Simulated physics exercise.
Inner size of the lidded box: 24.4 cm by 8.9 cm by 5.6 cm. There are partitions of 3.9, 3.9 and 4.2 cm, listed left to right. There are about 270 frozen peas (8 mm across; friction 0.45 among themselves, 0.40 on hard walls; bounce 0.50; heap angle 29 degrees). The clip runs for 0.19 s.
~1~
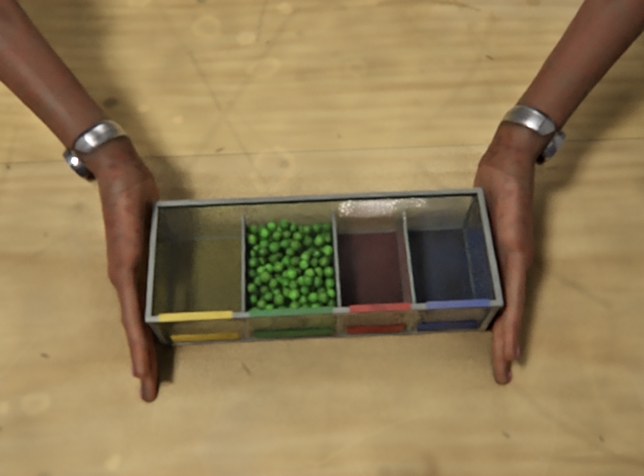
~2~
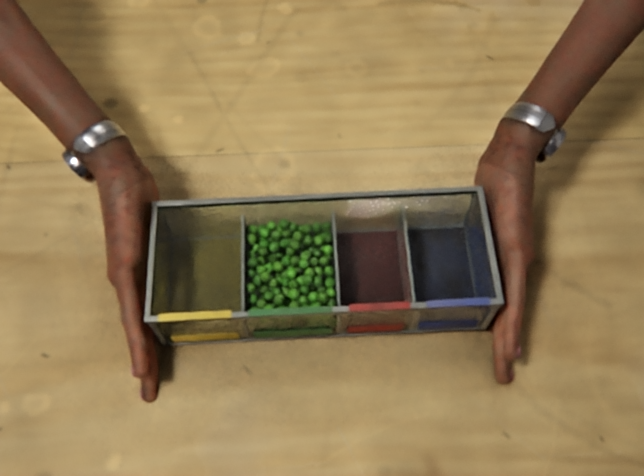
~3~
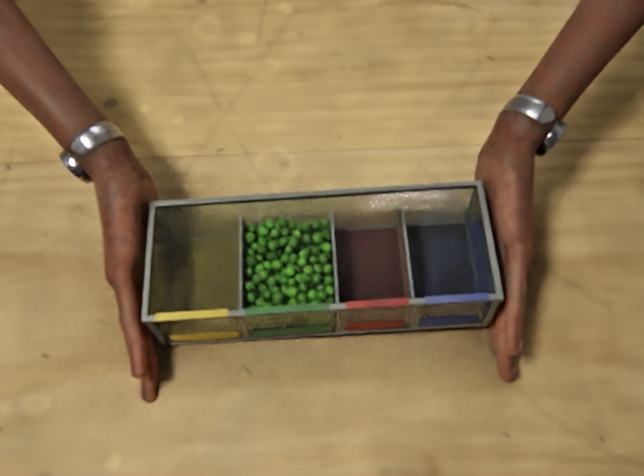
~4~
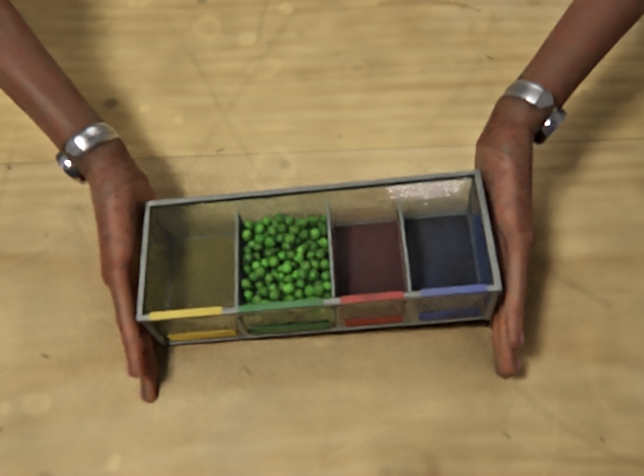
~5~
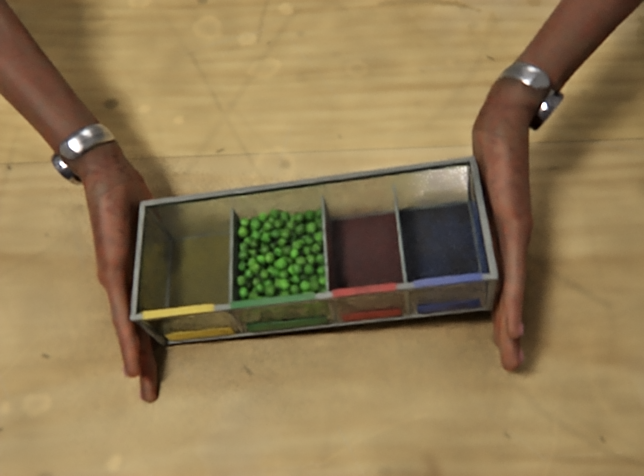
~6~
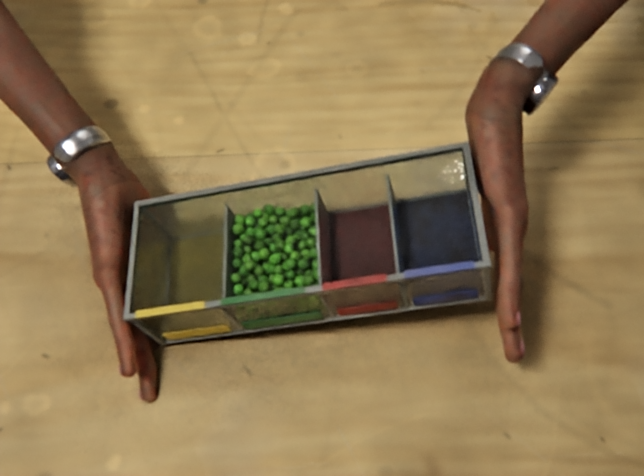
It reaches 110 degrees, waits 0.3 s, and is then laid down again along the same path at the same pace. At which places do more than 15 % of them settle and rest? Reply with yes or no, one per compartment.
Red no, blue no, green yes, yellow yes.
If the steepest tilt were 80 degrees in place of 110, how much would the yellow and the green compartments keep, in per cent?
Yellow: 25, green: 75 (per cent).
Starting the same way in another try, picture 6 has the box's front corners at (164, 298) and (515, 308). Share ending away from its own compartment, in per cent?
I'd put it at about 35 per cent.
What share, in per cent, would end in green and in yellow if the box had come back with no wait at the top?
Then, in per cent: Green 60; yellow 40.
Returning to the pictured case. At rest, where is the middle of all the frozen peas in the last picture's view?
Estimated resting centre: Around (240, 274).
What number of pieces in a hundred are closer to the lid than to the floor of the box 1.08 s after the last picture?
Close to 60 in a hundred.
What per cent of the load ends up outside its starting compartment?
Near 50 per cent, all told.
Then, 1.08 s after the last picture, tilt 110 degrees; green 60 %, yellow 40 %.
Then, 1.79 s after the last picture, tilt 58 degrees; green 50 %, yellow 50 %.
Then, 2.54 s after the last picture, tilt 0 degrees; green 50 %, yellow 50 %.
In the end, red 0 %, blue 0 %, green 50 %, yellow 50 %.
